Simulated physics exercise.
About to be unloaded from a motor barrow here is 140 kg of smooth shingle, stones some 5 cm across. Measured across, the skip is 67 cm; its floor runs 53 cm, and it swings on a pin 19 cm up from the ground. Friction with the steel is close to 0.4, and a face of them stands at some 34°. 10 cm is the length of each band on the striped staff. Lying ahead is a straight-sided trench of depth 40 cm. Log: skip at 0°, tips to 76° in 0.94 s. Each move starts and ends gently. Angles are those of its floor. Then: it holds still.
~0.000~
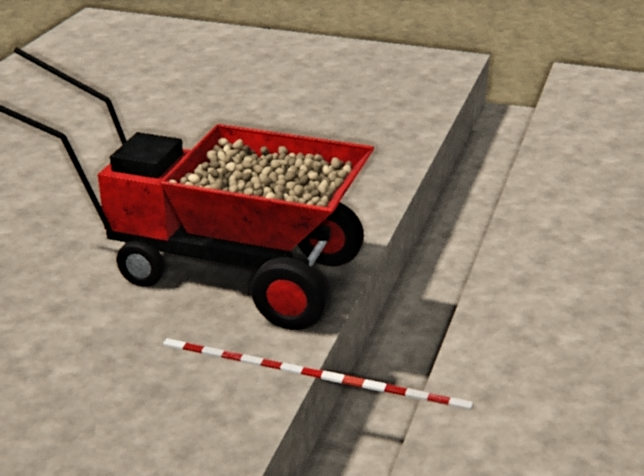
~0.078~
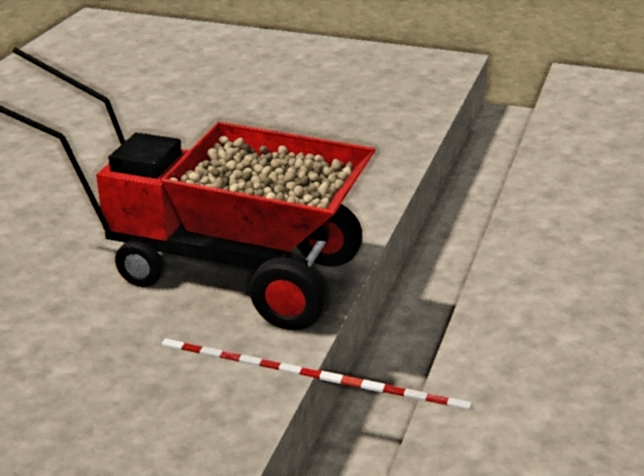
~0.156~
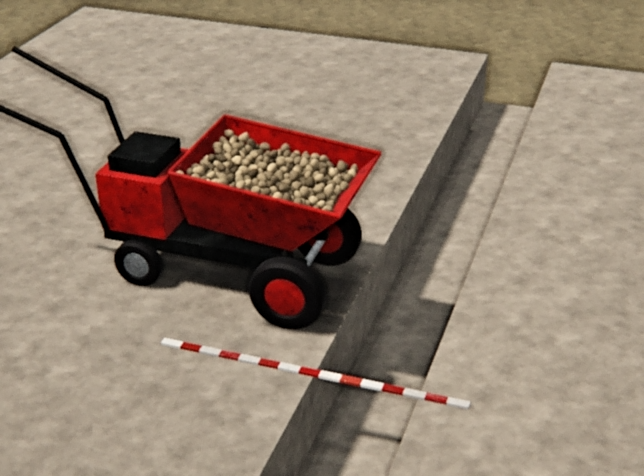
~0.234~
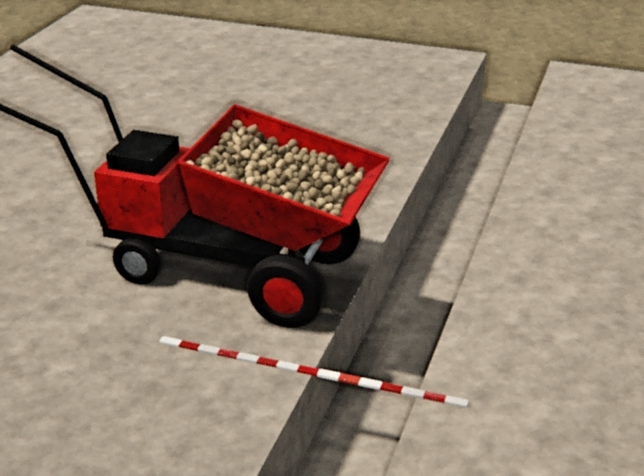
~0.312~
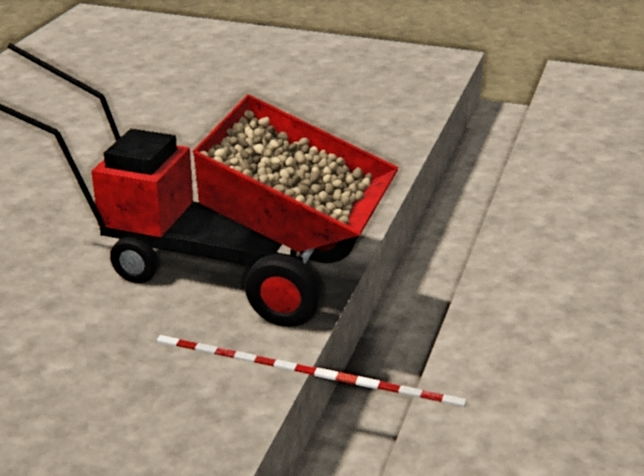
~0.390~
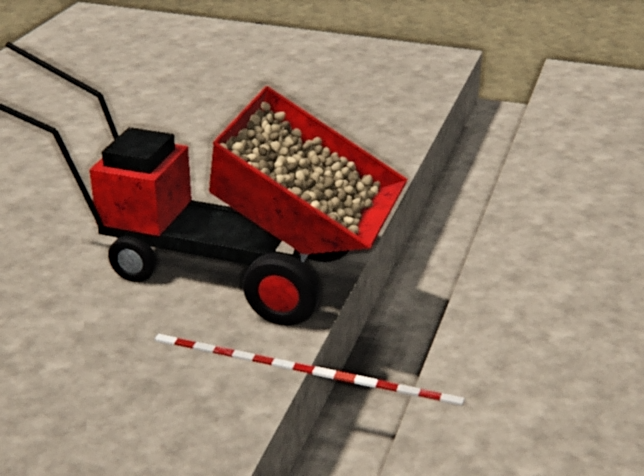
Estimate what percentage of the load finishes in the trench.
Roughly 54 percent.
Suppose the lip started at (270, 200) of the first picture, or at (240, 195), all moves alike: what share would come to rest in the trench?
That gives roughly 100 per cent and roughly 85 per cent.
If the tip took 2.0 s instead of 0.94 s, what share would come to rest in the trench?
Roughly 65 per cent would.
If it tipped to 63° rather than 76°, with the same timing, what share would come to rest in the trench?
Then roughly 55 percent.
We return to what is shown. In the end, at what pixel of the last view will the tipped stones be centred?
Resting centre: About (436, 357).
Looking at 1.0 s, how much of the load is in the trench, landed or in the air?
Roughly 25% by that time.
After 0.7 s the floor is at 64°; 100 % in the skip; the foremost stones are at (404, 273).
After 1.0 s the floor is at 76°; 47 % in the skip, 25 % in the trench, 27 % past the trench; the foremost stones are at (513, 338).
After 1.4 s the floor is at 76°; 7 % in the skip, 47 % in the trench, 46 % past the trench; the foremost stones are past the picture's edge.
After 3.3 s the floor is at 76°; 0 % in the skip, 54 % in the trench, 46 % past the trench; the foremost stones are past the picture's edge.
